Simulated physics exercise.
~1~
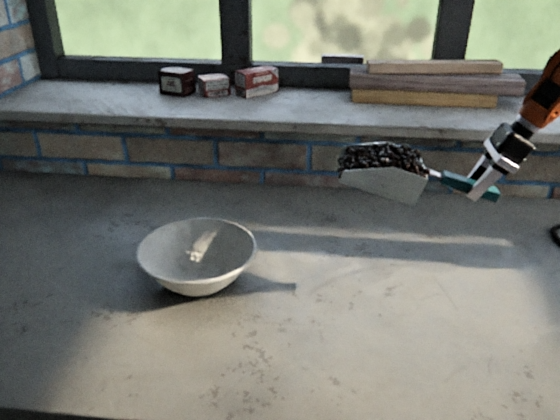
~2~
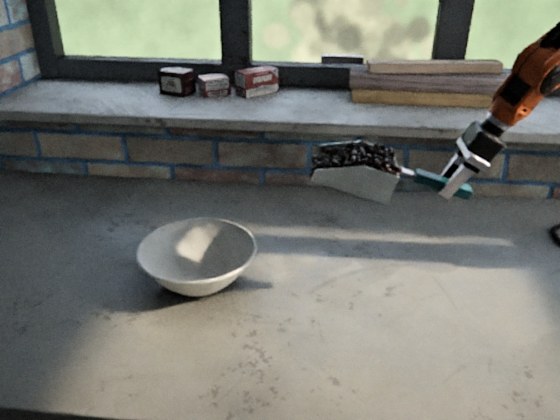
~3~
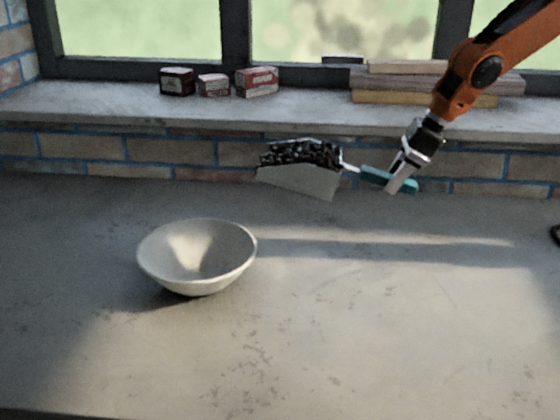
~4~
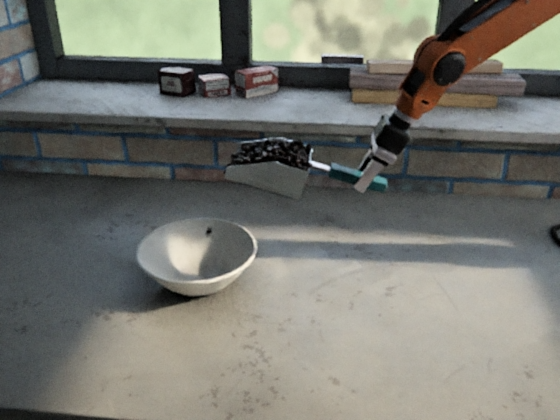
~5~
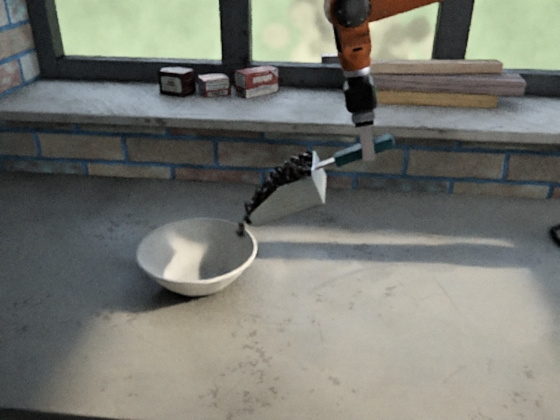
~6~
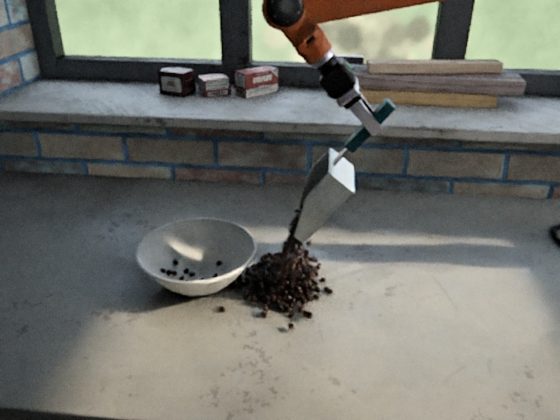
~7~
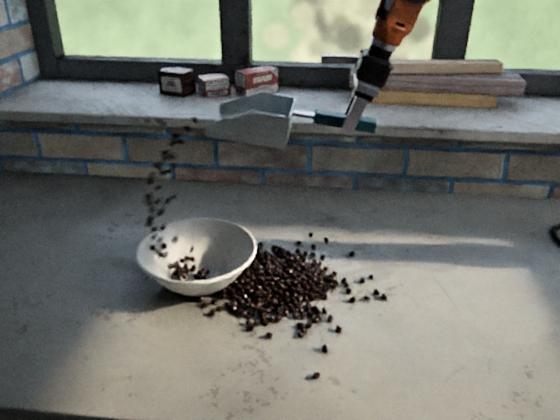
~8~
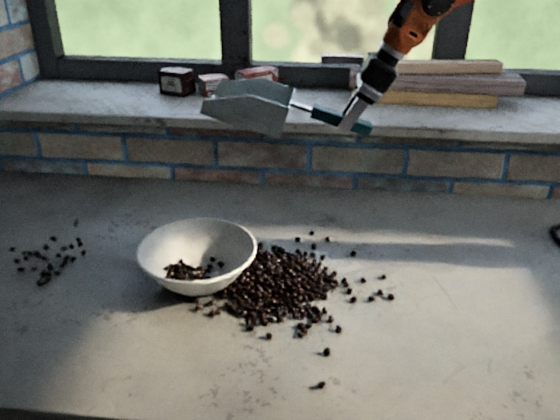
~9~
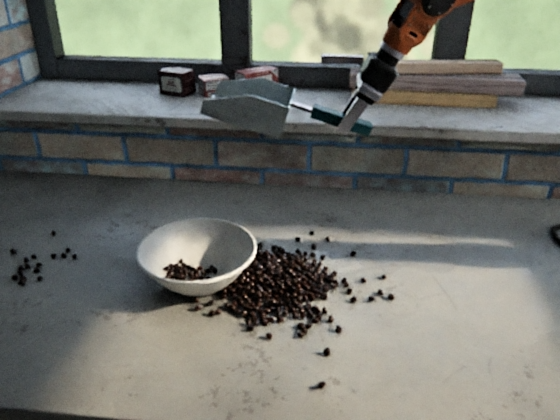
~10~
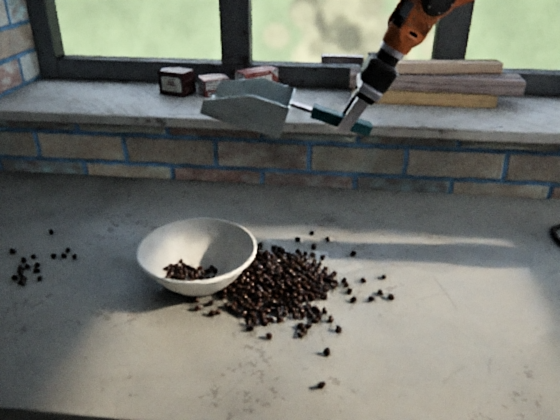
A robot arm carried a scoop heaped with dark beans left toward a pale bowl and tipped it, spilling most beside the bowl, then swung it up, flinging more leftward; only a few landed inside, and the emptied scoop stayed raised.
